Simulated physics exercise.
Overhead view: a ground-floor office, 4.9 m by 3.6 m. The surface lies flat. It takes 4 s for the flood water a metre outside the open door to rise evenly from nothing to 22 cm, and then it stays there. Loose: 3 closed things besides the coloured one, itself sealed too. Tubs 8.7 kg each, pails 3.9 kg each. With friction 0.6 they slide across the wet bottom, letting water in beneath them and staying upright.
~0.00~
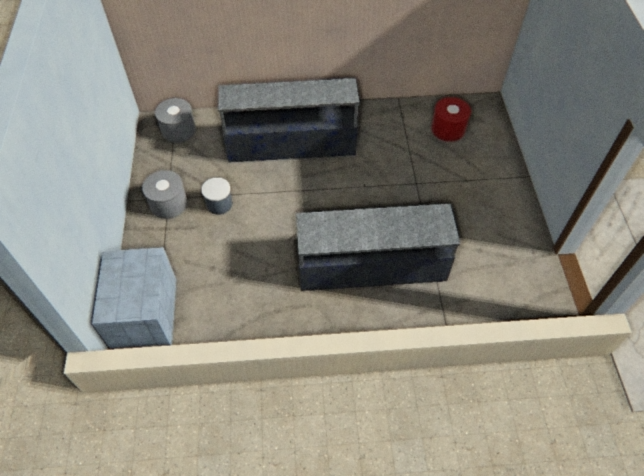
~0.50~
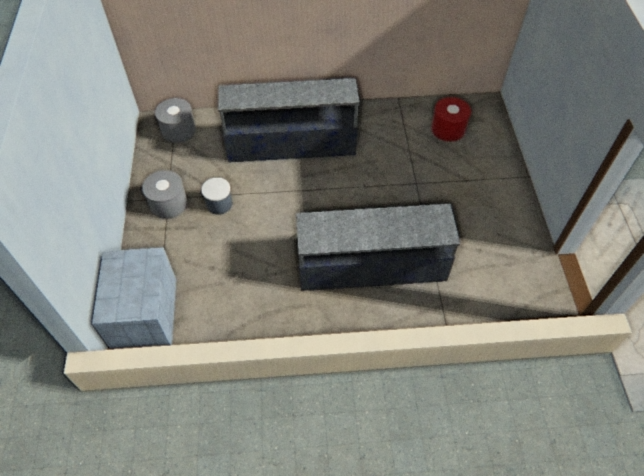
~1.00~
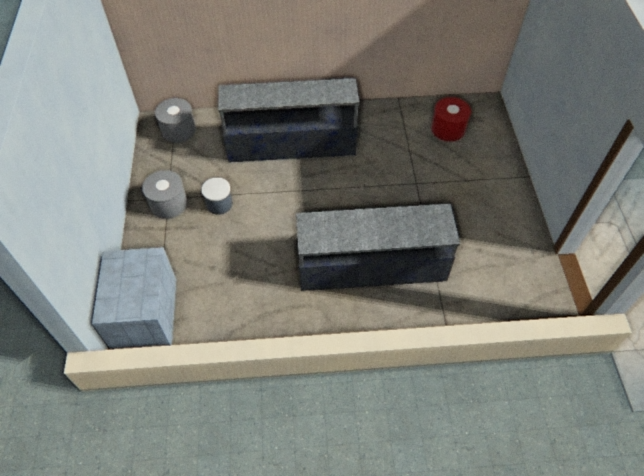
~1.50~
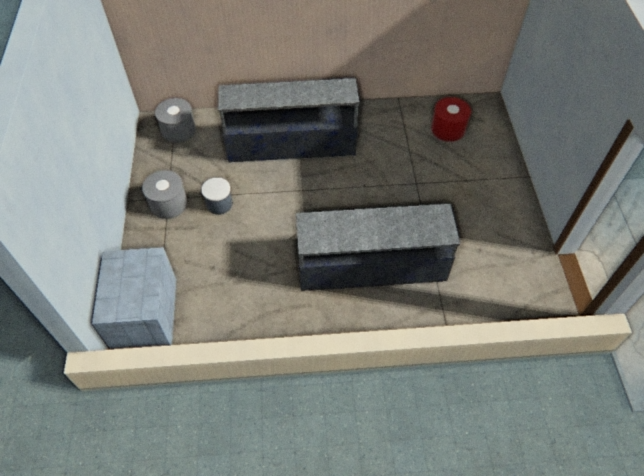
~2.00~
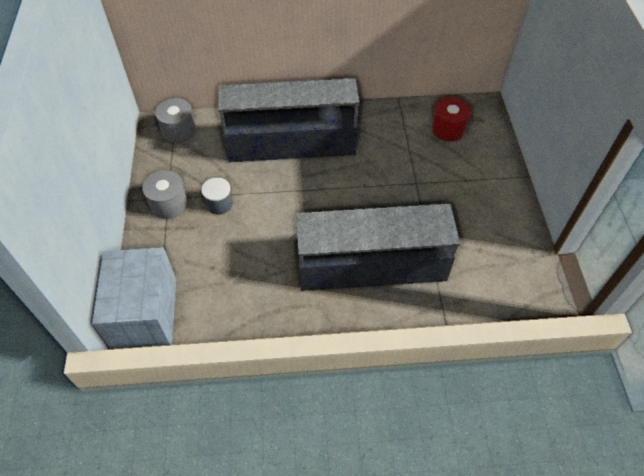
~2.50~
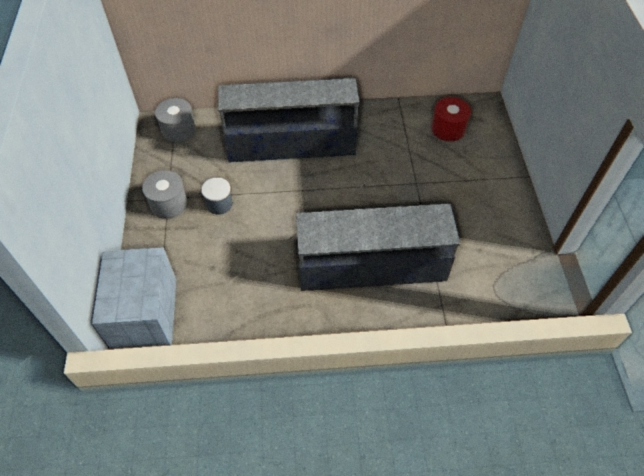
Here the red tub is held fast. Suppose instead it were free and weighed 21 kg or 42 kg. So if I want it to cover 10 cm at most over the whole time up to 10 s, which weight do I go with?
I'd say the half-size load is fine.
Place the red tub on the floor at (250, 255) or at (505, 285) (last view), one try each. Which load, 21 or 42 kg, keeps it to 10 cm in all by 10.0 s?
In turn: The smaller is enough; it takes the larger.
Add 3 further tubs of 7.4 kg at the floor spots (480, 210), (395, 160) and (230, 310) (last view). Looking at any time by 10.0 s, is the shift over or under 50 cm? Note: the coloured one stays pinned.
In turn: Within it, within it, beyond it.
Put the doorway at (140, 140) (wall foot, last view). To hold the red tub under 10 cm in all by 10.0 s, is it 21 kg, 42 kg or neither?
Then the lighter mass works.
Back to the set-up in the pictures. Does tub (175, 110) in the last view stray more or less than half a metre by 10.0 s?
Not that far.
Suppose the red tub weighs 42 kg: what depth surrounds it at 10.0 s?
About 3 cm.
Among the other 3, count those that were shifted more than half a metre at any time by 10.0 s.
I count 2 of them.
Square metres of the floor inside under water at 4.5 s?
Around 5.0 m2 of it.
After 3.5 s the red tub would be 0 cm from its start with 21 kg and 0 cm from its start with 42 kg; 0 cm of water round it then.
After 4.5 s the red tub would be 0 cm from its start with 21 kg and 0 cm from its start with 42 kg; 0 cm of water round it then.
After 7.0 s the red tub would be 0 cm from its start with 21 kg and 0 cm from its start with 42 kg; 2 cm of water round it then.
After 10.0 s the red tub would be 0 cm from its start with 21 kg and 0 cm from its start with 42 kg; 3 cm of water round it then.
